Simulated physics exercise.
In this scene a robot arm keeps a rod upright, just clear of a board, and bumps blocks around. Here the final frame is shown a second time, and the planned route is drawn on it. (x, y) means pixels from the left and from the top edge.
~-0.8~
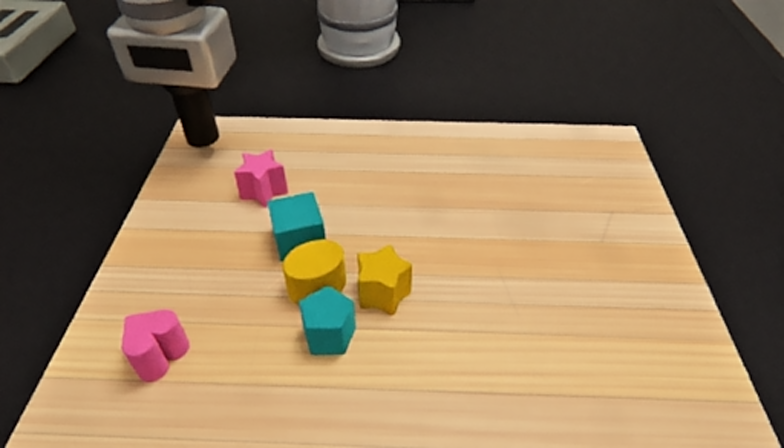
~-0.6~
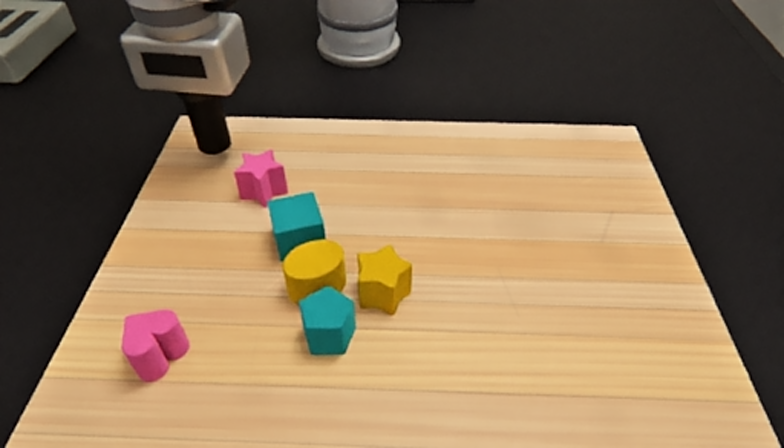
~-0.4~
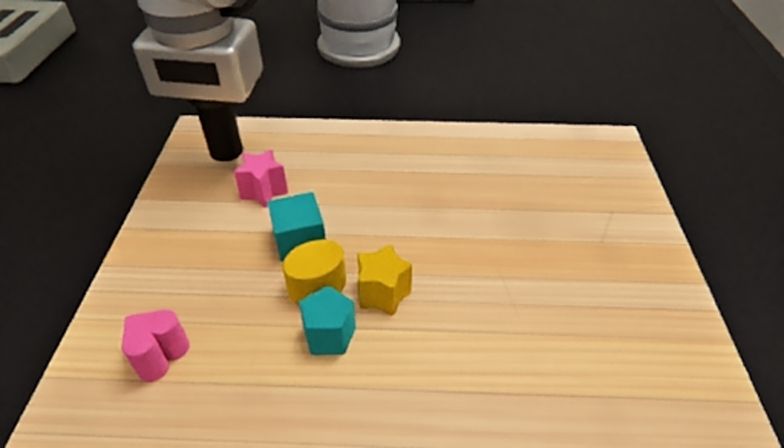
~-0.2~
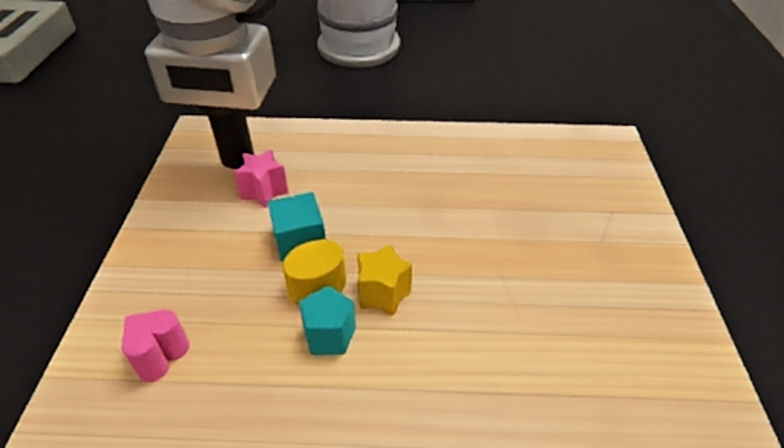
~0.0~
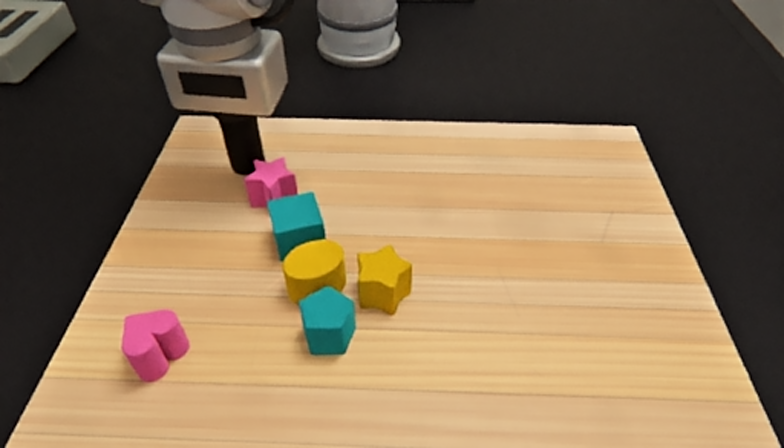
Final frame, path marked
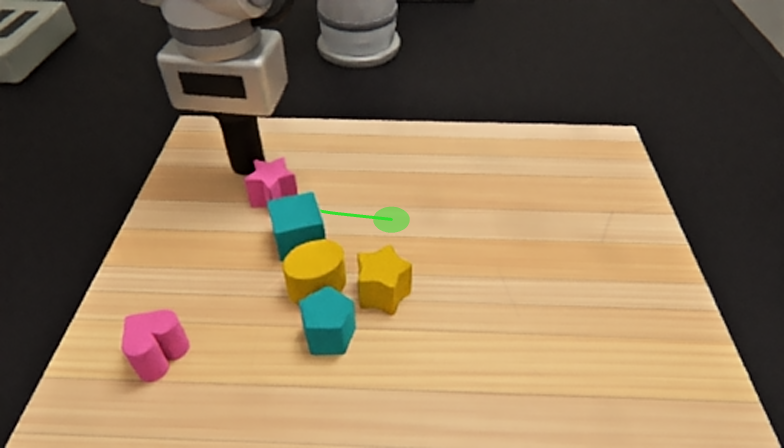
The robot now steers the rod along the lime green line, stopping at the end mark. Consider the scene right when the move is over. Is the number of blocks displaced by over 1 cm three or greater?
Going by the path, yes.
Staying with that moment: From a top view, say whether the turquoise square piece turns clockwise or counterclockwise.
From overhead, the rotation is clockwise.
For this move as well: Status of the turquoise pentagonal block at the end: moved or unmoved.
It moves.
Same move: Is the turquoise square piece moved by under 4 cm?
I believe not.
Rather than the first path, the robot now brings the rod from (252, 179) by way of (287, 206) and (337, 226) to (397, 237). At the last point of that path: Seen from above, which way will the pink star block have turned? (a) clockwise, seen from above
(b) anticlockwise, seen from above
I choose a.
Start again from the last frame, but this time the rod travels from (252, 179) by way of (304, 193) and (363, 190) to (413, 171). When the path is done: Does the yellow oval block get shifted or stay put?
By the last moment, the yellow oval block will have left its place.
The drawn path runs from (252, 179) by way of (289, 200) and (337, 214) to (391, 219).
On the path given first. One third of the way, rod (287, 186); pink star block (300, 198), turned 30° clockwise; turquoise square piece (304, 231); yellow oval block (315, 267).
Two thirds of the way, rod (337, 200); pink star block (337, 214), turned 60° clockwise; turquoise square piece (315, 248), turned 30° clockwise; yellow oval block (310, 292); turquoise pentagonal block (330, 329).
At the end, rod (391, 205); pink star block (350, 213), turned 100° clockwise; turquoise square piece (315, 249), turned 30° clockwise; yellow oval block (310, 292); turquoise pentagonal block (330, 329).
